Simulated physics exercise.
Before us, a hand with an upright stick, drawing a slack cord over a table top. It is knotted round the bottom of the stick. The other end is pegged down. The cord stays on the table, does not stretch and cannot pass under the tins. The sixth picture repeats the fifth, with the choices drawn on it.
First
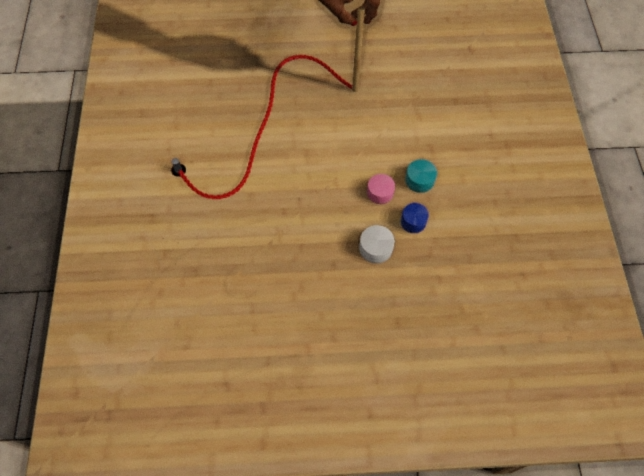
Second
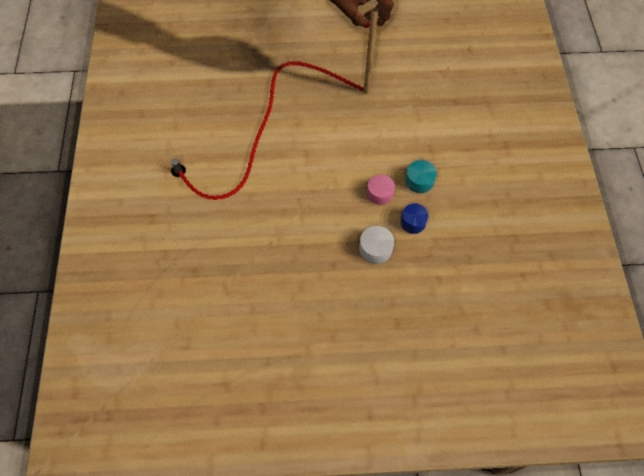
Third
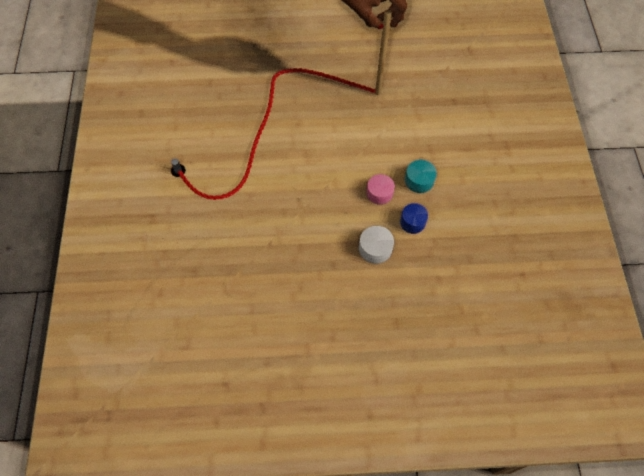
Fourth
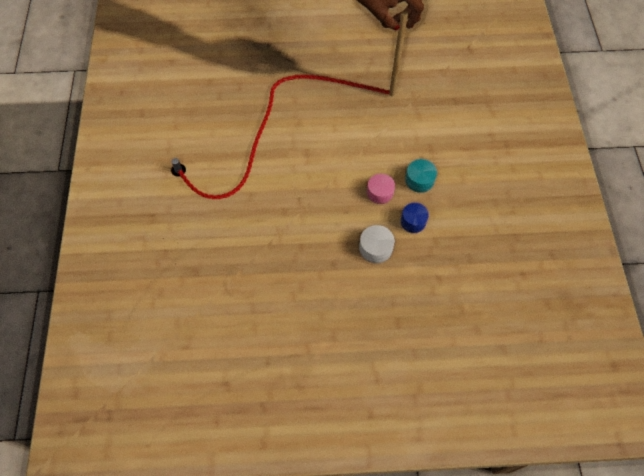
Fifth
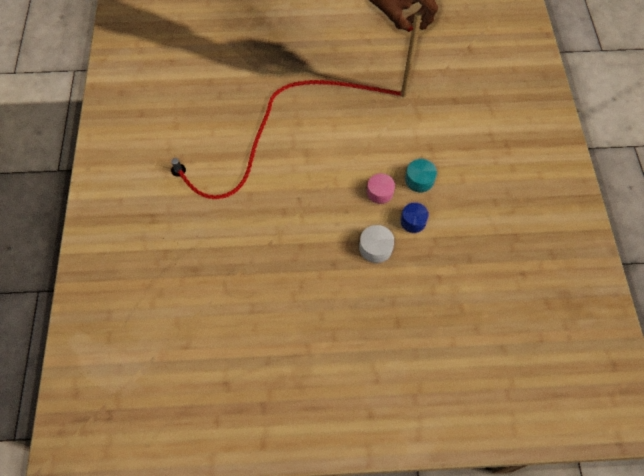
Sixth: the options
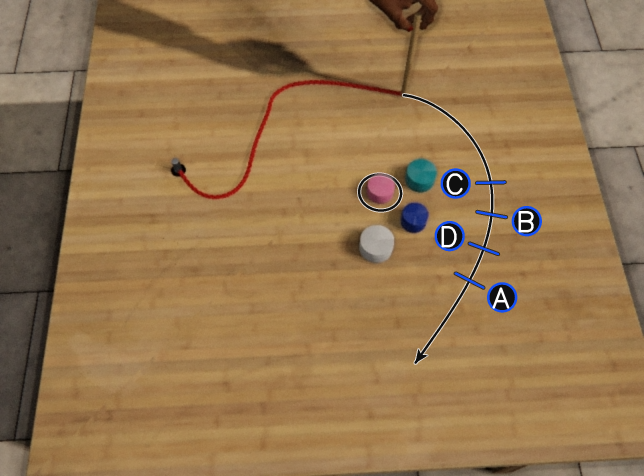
On a wooden table top, a hand with an upright stick draws a red cord right.
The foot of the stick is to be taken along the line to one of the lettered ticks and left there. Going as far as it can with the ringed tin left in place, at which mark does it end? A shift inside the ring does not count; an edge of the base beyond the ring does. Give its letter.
A is the last safe stop.
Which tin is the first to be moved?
The turquoise tin.
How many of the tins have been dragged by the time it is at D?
One.
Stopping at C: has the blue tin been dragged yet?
No.
On the marked copy, A at (470, 280); B at (492, 215); C at (491, 183); D at (484, 249); the ring at (380, 192); the route from (404, 95) via (492, 213) to (415, 363).
Following A. Soon after the start, foot of the stick (471, 139); pink tin (381, 189).
Later, foot of the stick (491, 213); pink tin (381, 189).
In the end, foot of the stick (469, 281); blue tin (415, 222); pink tin (380, 189); turquoise tin (407, 198); the pink tin is still in its ring.
As for the rest, B is safe but short; C is safe but short; D is safe but short.
